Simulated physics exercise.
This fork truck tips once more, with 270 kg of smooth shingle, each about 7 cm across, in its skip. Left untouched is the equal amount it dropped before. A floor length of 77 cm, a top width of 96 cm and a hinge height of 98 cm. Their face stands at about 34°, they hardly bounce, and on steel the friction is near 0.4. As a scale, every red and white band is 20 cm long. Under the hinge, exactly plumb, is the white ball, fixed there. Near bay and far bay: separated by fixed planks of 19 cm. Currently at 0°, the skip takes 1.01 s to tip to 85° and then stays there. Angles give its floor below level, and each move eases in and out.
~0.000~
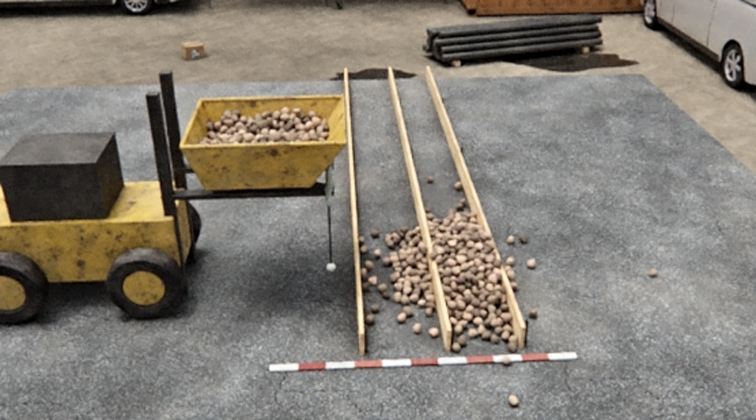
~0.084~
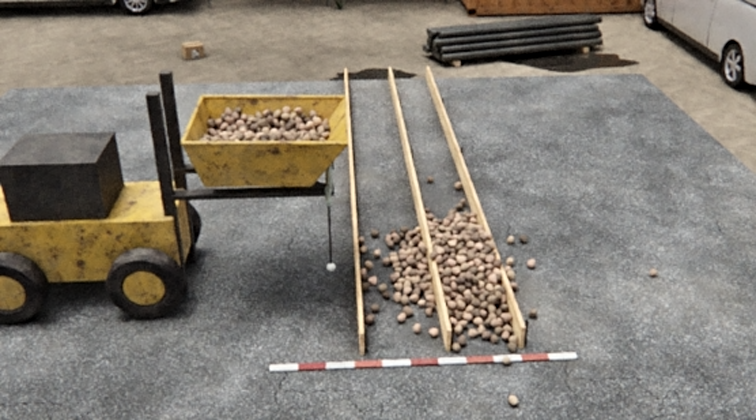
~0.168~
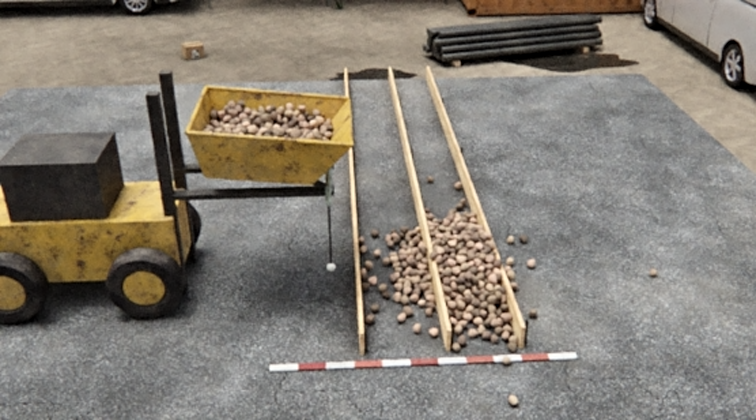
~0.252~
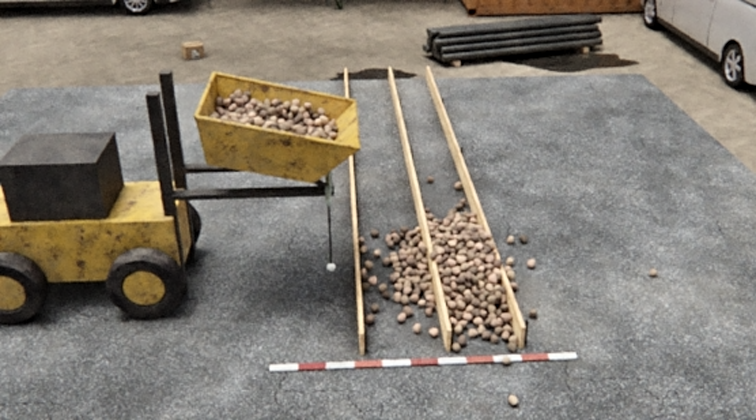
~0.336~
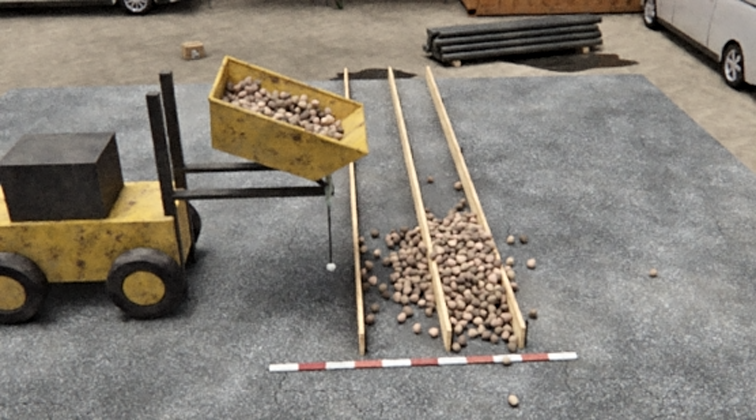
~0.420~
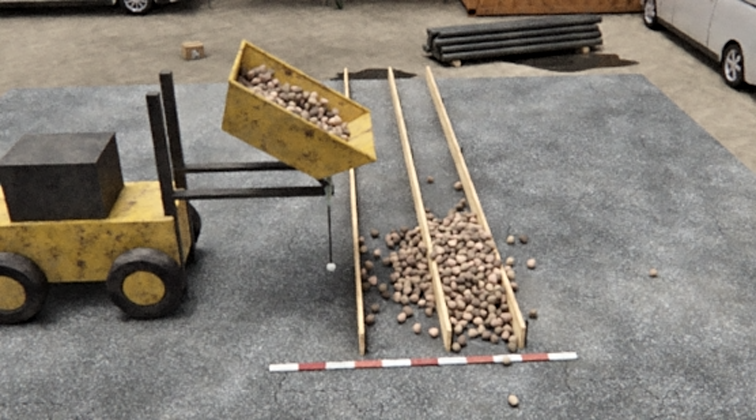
On a grey gritty yard beside a brown floor, seen from above by a still camera, dark poles and parked vehicles stand behind. At left, a yellow and black forklift holds a yellow skip of brownish rounded stones, beside three long pale boards with similar stones heaped around them and a red-and-white strip in front. The skip tilts steadily rightward, its left end rising, while the heap stays still.
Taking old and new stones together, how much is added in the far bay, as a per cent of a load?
About 52 per cent.
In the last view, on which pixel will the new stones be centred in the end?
Around (458, 262).
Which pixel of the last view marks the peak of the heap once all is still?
Around (461, 240).
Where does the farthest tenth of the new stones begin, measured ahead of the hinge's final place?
I'd say close to 180 centimetres ahead of it.
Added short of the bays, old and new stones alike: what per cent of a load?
Roughly 0 per cent of a load.
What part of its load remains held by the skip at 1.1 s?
It still holds about 50 per cent.
After 0.8 s the floor is at 72°; in per cent of one load, 100 in the skip, 16 in the near bay, 83 in the far bay, 2 past the last board; the foremost stones are at (535, 266).
After 1.1 s the floor is at 85°; in per cent of one load, 52 in the skip, 47 in the near bay, 100 in the far bay, 2 past the last board; the foremost stones are at (535, 266).
After 1.5 s the floor is at 85°; in per cent of one load, 3 in the skip, 40 in the near bay, 144 in the far bay, 13 past the last board; the foremost stones are at (576, 280).
After 3.9 s the floor is at 85°; in per cent of one load, 0 in the skip, 42 in the near bay, 135 in the far bay, 22 past the last board; the foremost stones are past the picture's edge. Net gain in the far bay, 52.
